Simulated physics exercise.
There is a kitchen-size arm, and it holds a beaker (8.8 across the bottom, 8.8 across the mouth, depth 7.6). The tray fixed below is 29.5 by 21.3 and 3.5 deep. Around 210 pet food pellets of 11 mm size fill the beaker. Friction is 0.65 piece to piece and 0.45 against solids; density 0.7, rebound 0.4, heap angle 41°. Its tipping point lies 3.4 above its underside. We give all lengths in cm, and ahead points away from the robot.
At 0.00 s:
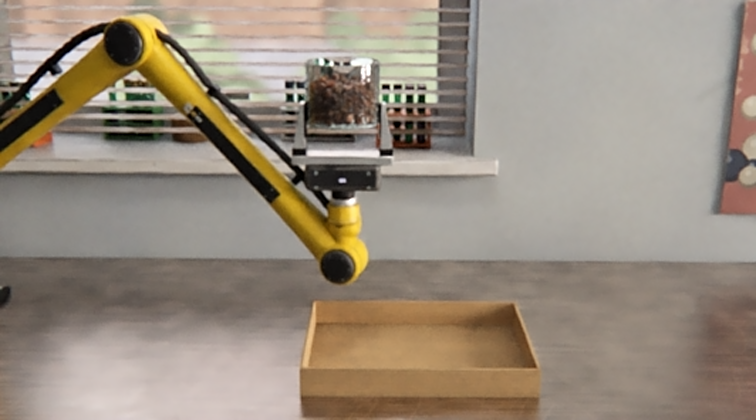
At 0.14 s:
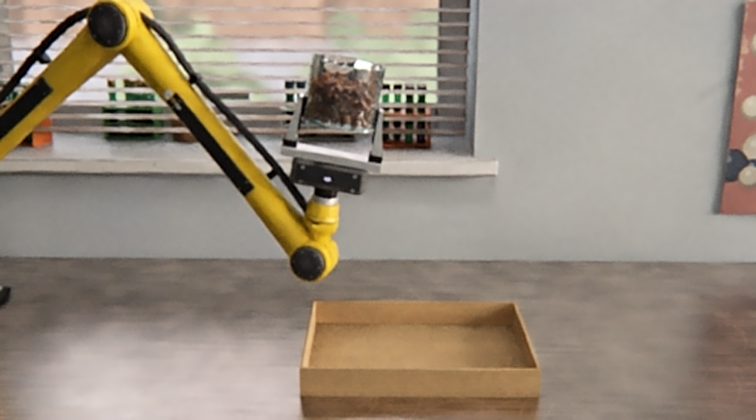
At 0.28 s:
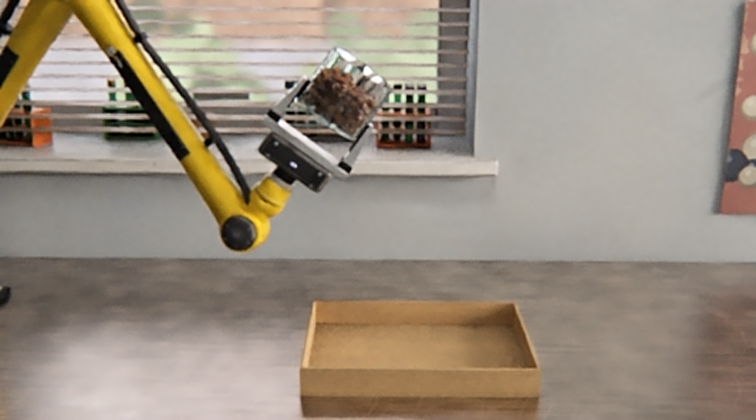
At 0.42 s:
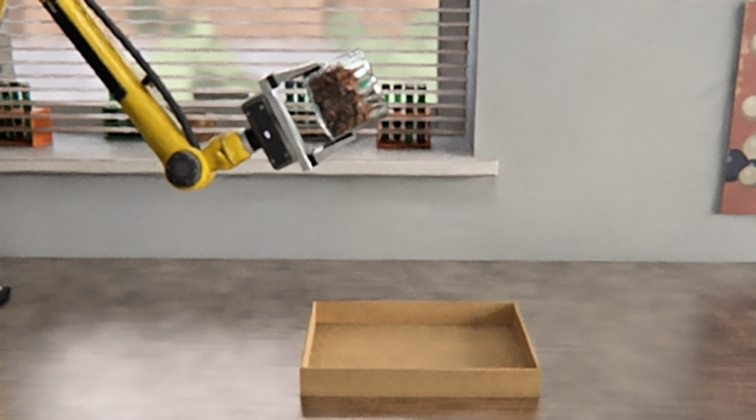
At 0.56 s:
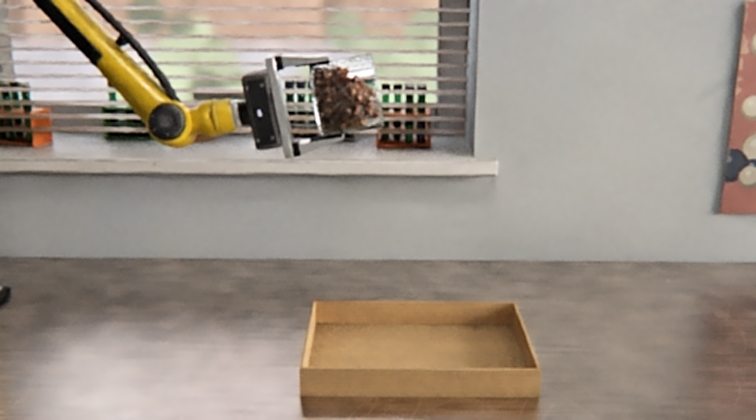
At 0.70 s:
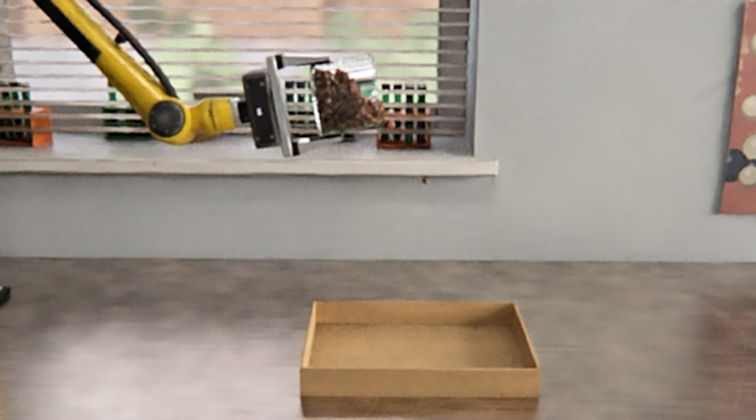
Yellow robotic arm tilting a clear beaker of brown pellets rightward onto its side above an open box, one pellet dropping out.
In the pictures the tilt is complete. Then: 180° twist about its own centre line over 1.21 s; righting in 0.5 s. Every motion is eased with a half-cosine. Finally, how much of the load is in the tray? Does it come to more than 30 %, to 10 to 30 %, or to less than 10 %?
It comes to 10 to 30 %.
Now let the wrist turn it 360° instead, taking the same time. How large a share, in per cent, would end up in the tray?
Share: Close to 35 %.
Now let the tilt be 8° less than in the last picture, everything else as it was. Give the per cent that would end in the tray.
Estimate: Close to 10 %.
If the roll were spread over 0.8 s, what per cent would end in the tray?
With that change you'd see near 20 per cent.
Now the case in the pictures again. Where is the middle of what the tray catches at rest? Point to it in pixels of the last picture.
The middle lies at roughly (449, 352).
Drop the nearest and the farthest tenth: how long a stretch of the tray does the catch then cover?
About 10 centimetres.
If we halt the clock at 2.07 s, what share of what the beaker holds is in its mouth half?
Close to 35 per cent is in the half by the mouth.
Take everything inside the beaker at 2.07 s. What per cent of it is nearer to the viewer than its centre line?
Near enough 30 in a hundred.
After 1.38 s, tipped 81°, highest piece 40 above the table; 199 in the beaker, 8 in the tray, 5 in flight or on a rim.
After 2.07 s, tipped 63°, highest piece 39 above the table; 176 in the beaker, 34 in the tray, 1 on the table or floor, 1 in flight or on a rim.
After 2.61 s, upright, highest piece 40 above the table; 176 in the beaker, 35 in the tray, 1 on the table or floor.
After 3.31 s, upright, highest piece 40 above the table; 176 in the beaker, 35 in the tray, 1 on the table or floor.
At rest, 176 in the beaker, 35 in the tray, 1 on the table or floor. That is 17 % in the tray.
